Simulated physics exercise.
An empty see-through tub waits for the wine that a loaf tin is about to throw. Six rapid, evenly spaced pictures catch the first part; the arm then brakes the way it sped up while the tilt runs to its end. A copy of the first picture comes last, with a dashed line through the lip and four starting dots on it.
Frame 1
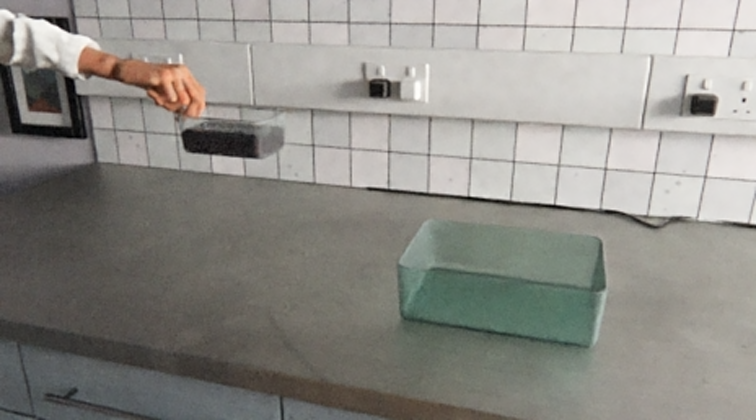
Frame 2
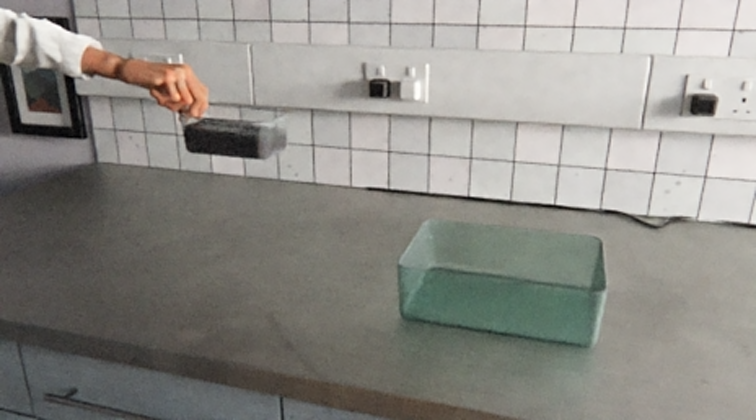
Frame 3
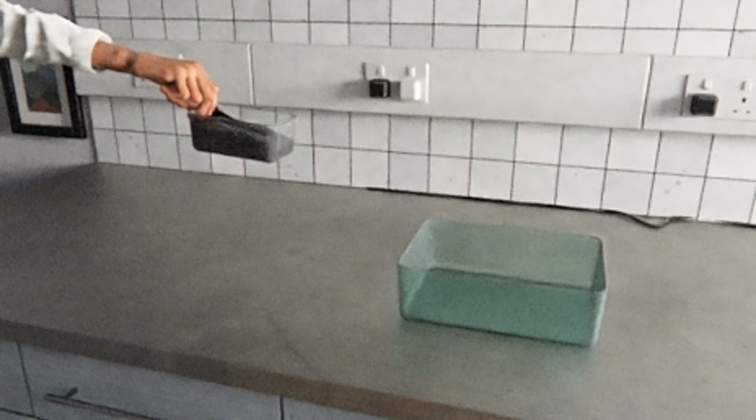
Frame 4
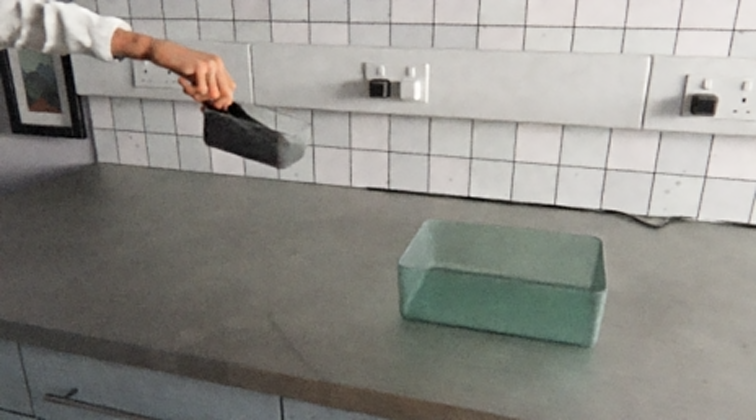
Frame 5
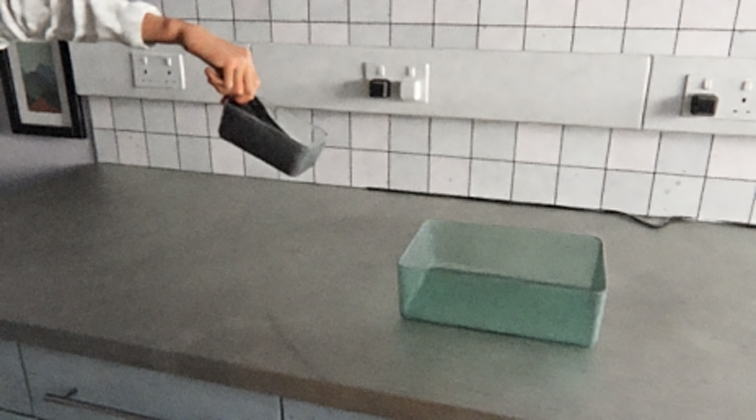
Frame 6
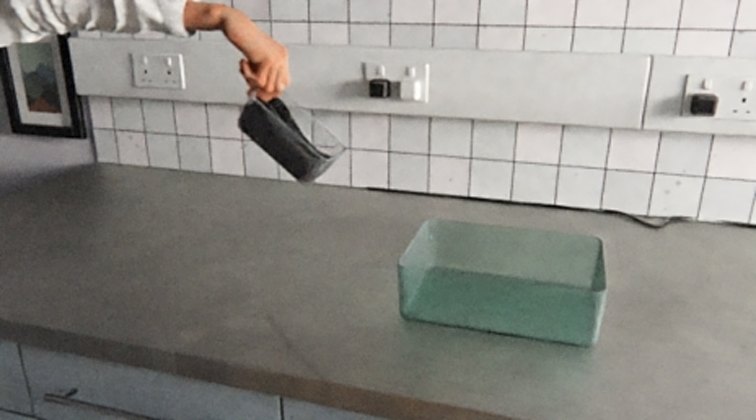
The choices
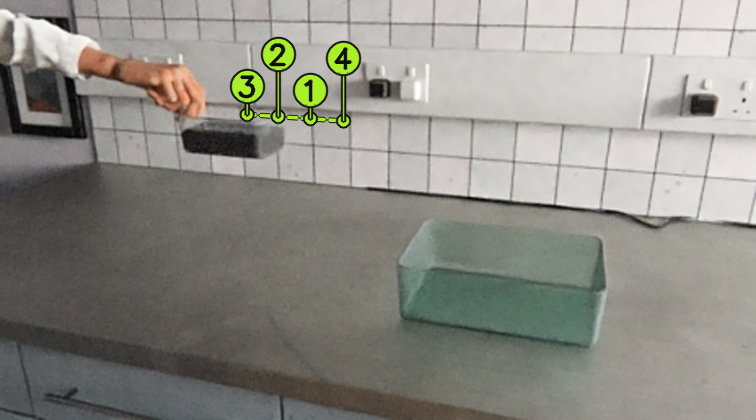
On a grey counter, a hand tilts a tin of dark liquid beside a clear tub.
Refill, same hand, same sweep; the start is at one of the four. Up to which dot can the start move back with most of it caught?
Place 3 just does it.
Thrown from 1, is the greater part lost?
No, that is safe.
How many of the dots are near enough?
All of them.
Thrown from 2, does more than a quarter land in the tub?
Yes.
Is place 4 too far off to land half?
No, that is safe.
On the marked copy, 1 at (310, 118); 2 at (278, 116); 3 at (247, 114); 4 at (343, 120).
If 1 is chosen, about 83 % lands in the tub, 4 % falls short and 14 % goes beside or beyond.
If 2 is chosen, about 74 % lands in the tub, 14 % falls short and 12 % goes beside or beyond.
If 3 is chosen, about 67 % lands in the tub, 24 % falls short and 9 % goes beside or beyond.
If 4 is chosen, about 95 % lands in the tub, 4 % falls short.
